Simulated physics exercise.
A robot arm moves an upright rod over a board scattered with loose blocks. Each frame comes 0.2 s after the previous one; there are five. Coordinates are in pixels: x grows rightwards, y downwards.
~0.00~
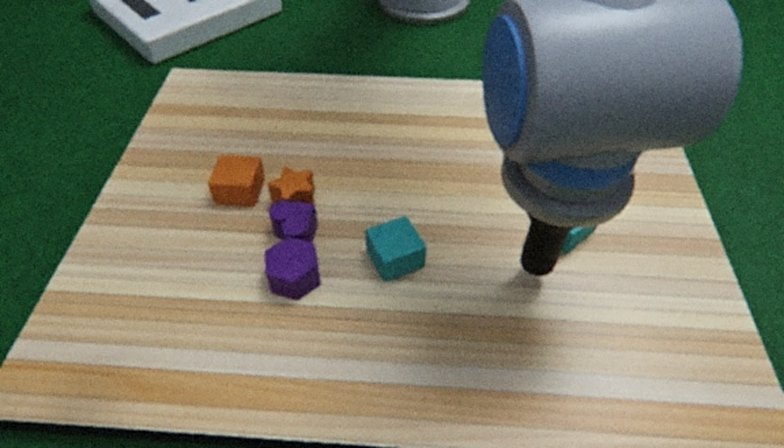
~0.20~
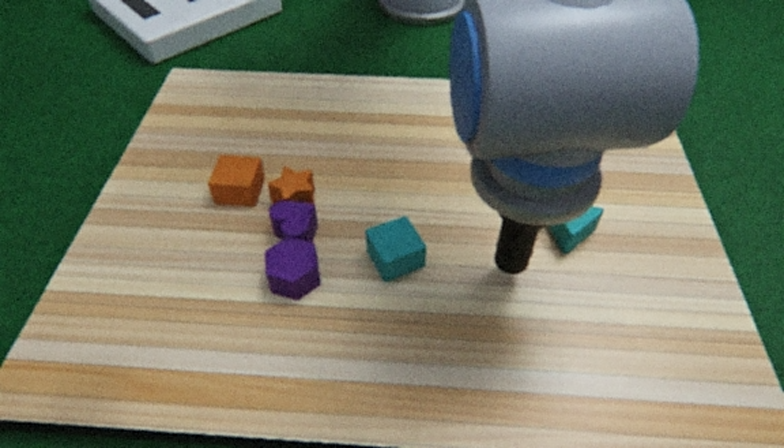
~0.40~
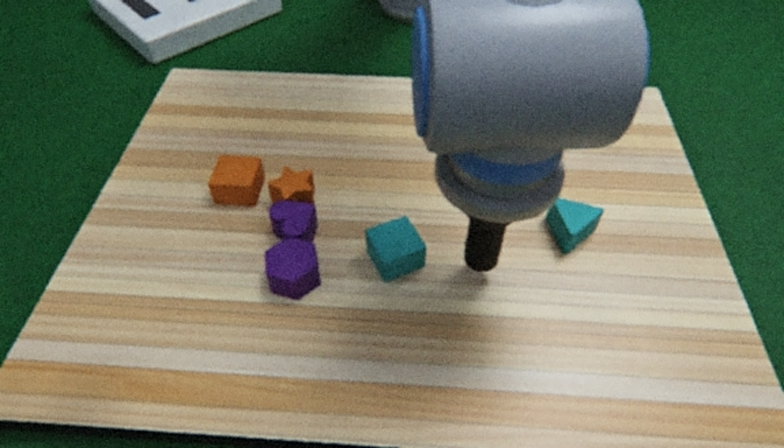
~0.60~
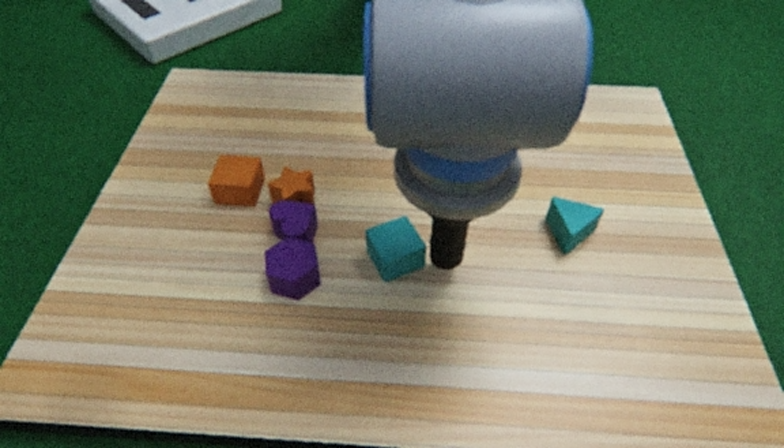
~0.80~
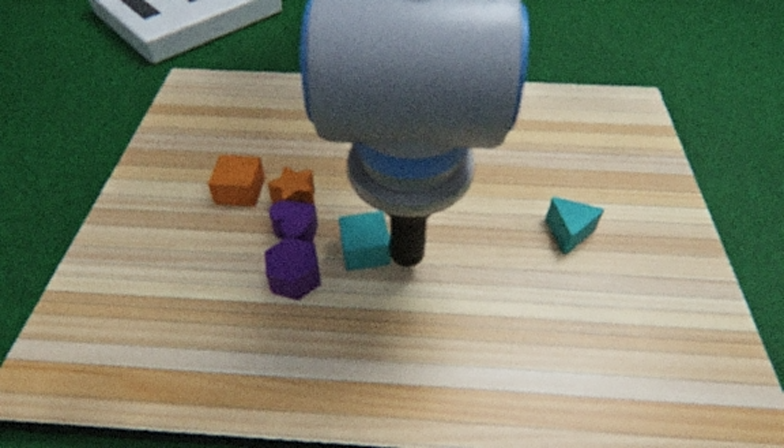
A grey and blue robot arm holding a dark upright rod slides steadily left across a striped wooden board on a green surface, seen from above at an angle by a still camera. Orange and purple blocks cluster at left, a turquoise block sits near the middle, and a turquoise triangular one is revealed at right. The rod reaches the middle block and pushes it a little left, while the others stay still.
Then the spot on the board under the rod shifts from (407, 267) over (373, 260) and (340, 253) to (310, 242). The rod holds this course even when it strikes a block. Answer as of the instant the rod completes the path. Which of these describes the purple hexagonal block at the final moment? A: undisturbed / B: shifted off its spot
I choose A.
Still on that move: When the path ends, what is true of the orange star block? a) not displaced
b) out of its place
I choose b.
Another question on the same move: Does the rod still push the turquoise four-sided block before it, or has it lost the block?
Prediction: Still leading.
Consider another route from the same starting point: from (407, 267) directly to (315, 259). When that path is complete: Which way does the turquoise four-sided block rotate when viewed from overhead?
From above, clockwise.
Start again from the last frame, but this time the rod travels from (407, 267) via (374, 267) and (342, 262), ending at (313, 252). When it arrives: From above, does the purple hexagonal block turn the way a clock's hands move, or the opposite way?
Its spin: Anticlockwise.
The first path, step by step. Halfway along, rod at (354, 244); purple heart at (281, 212), turned 15° clockwise; turquoise four-sided block at (321, 219), turned 30° clockwise.
At the end, rod at (307, 229); purple hexagonal block still; orange star block at (285, 175), turned 45° clockwise; purple heart at (235, 199), turned 15° clockwise; turquoise four-sided block at (275, 205), turned 30° clockwise.
